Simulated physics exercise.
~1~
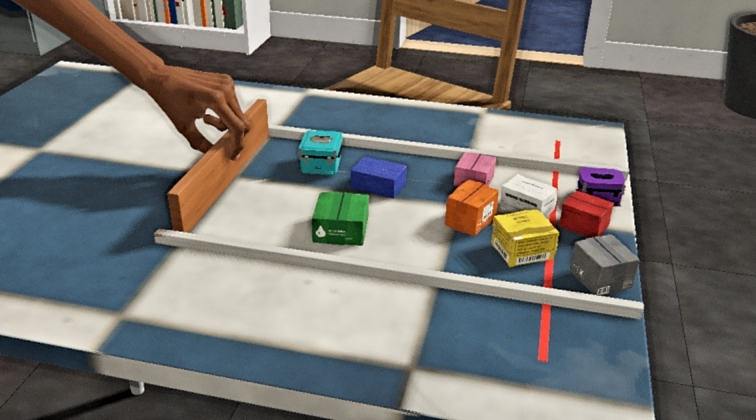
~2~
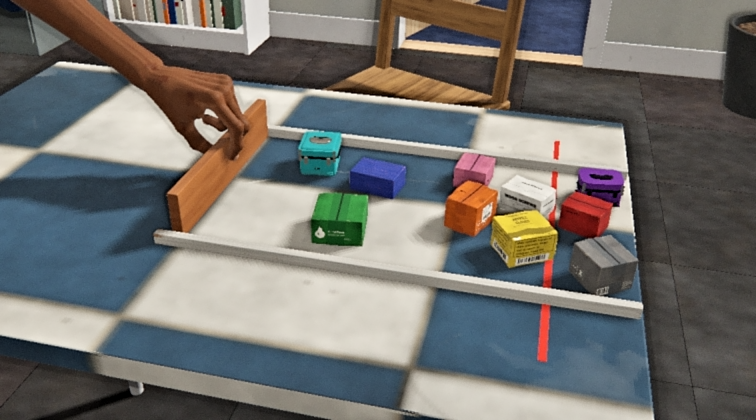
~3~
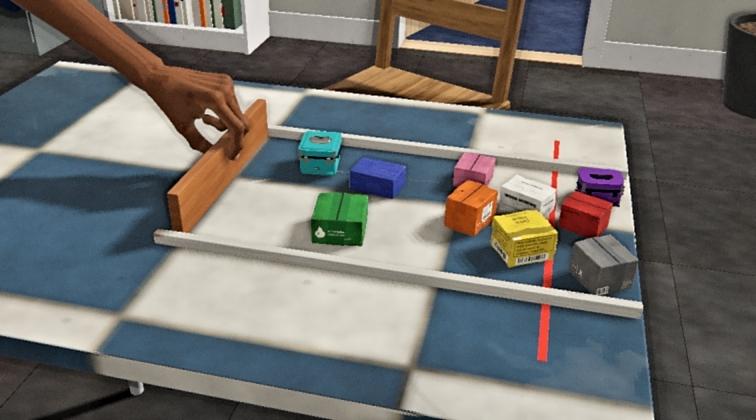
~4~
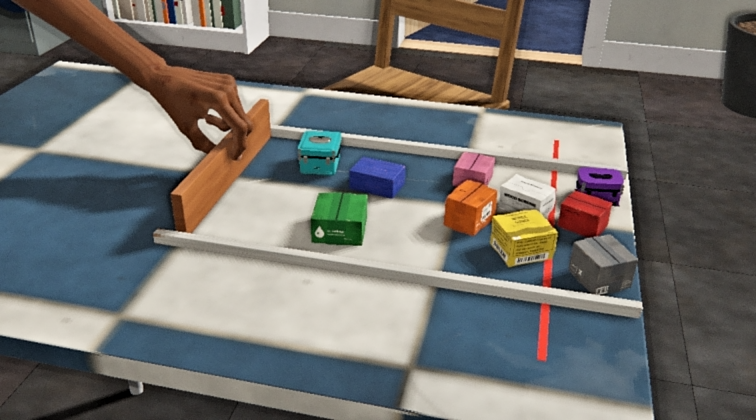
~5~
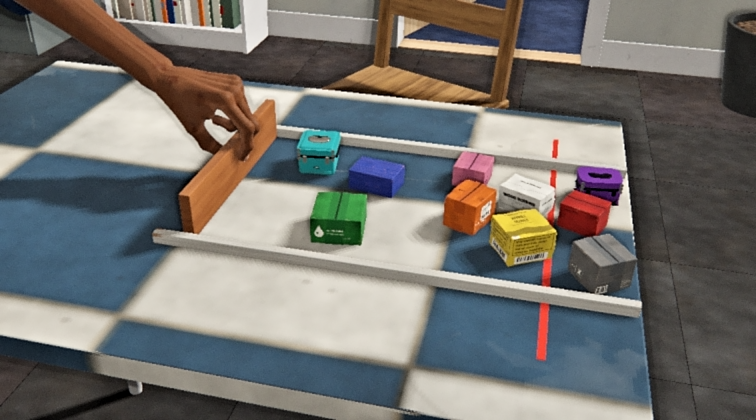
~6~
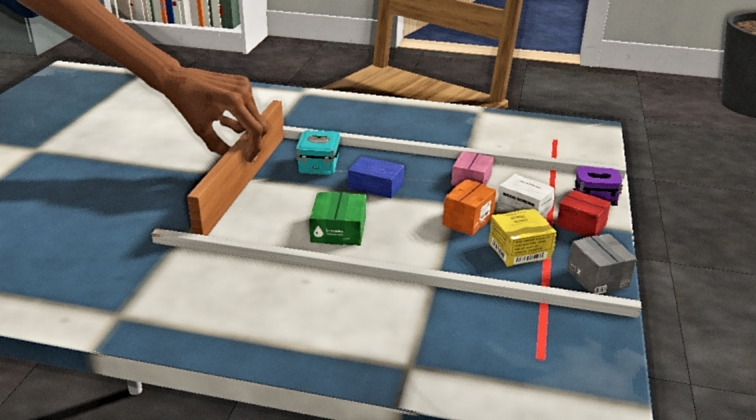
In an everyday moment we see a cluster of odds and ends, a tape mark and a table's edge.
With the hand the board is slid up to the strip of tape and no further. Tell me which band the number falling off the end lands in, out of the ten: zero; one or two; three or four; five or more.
Most likely the sweep will knock off three or four.
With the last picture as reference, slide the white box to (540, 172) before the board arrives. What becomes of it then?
From that start the object does not stay.
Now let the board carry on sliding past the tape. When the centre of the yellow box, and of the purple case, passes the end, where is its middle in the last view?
Roughly at (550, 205) and roughly at (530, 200).
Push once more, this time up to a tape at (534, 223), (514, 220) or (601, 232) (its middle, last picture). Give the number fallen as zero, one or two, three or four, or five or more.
Spot one gives 1 or 2, spot two gives no fall at all, spot three gives 5 or more.
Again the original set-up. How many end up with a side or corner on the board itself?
That would be 3 of them.
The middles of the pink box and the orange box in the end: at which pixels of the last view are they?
First at (609, 187); second at (613, 233).
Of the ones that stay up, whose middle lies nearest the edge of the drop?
Looks like the yellow box to me.
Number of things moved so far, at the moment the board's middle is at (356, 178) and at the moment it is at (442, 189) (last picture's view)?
Moved so far: 3, then 6.
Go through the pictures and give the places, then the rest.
In the first picture, purple case (600, 187); grey box (603, 265); red box (586, 215); board (225, 161); tape (552, 226).
In the second picture, grey box (603, 265); turquoise case (321, 153).
In the third picture, red box (585, 215); white box (527, 198).
In the fourth picture, purple case (599, 187); green box (340, 219).
In the fifth picture, grey box (601, 264); blue block (377, 177).
In the sixth picture, purple case (597, 186); grey box (601, 264); red box (583, 214); board (242, 163); tape (550, 225).
A little later, none off yet; purple case at rest near (597, 186); grey box at rest near (601, 264); red box at rest near (583, 214).
When it is over, the number that fall off is three or four; down, red box, grey box and purple case.
